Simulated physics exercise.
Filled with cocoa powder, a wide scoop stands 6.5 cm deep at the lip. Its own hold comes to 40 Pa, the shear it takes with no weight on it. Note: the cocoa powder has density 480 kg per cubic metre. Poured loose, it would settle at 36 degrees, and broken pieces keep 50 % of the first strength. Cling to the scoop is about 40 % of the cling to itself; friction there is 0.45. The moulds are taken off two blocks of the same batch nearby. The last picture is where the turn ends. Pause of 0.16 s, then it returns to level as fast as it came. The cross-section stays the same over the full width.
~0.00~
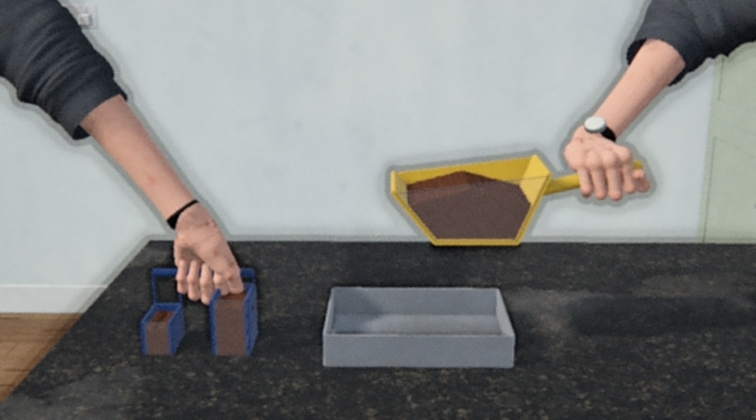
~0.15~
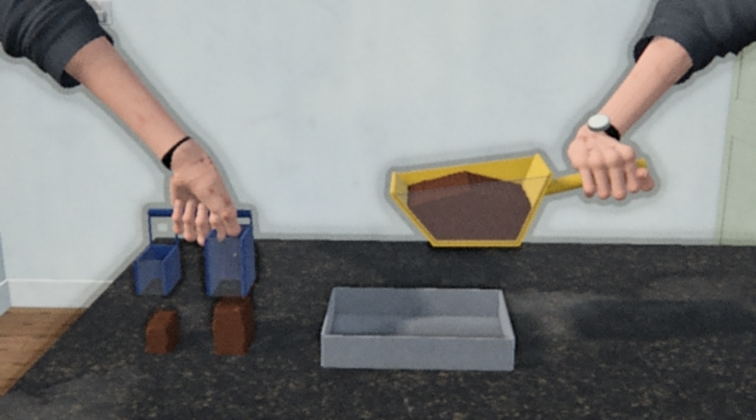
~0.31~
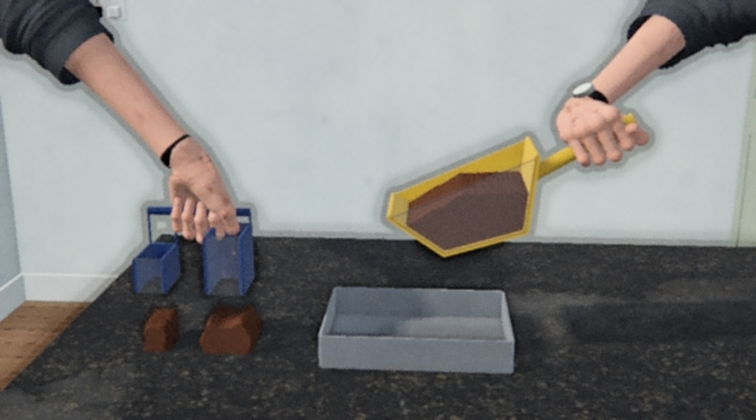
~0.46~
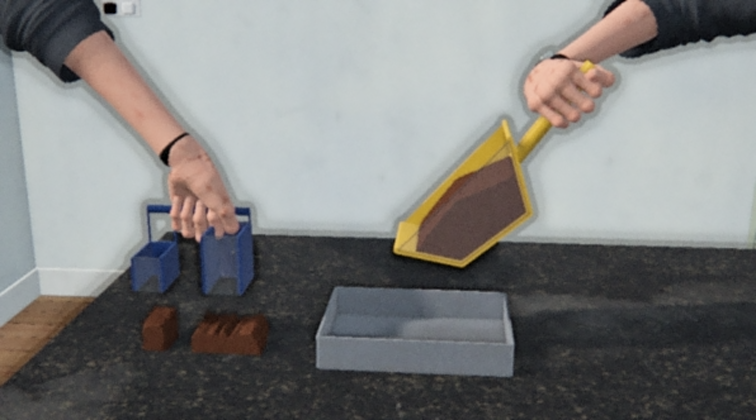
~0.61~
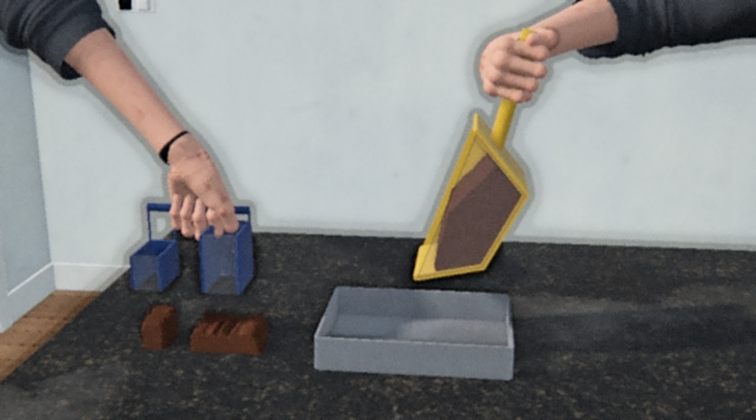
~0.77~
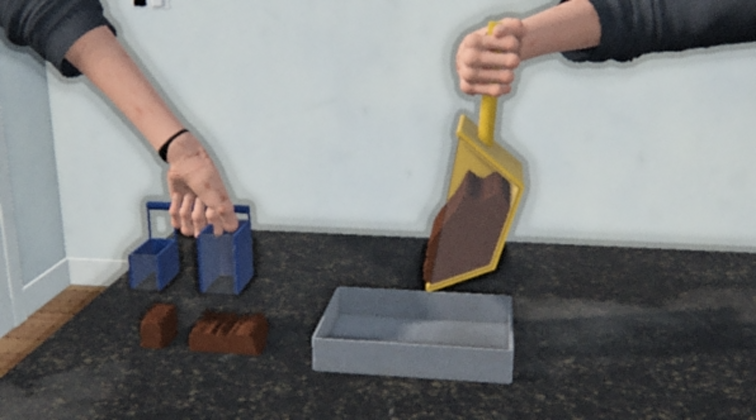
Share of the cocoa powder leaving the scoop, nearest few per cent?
61 %.
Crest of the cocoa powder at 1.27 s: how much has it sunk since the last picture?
Around 5.0 cm.
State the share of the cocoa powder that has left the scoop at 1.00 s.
Around 50 percent at that moment.
By 1.00 s, the scoop is at 71 degrees and 48 % has left it.
By 1.27 s, the scoop is at 35 degrees and 60 % has left it.
By 1.54 s, the scoop is at 1 degrees and 61 % has left it.
By 1.81 s, the scoop is at 0 degrees and 61 % has left it.
By 1.92 s, at the end, the scoop is at 0 degrees and 61 % has left it.
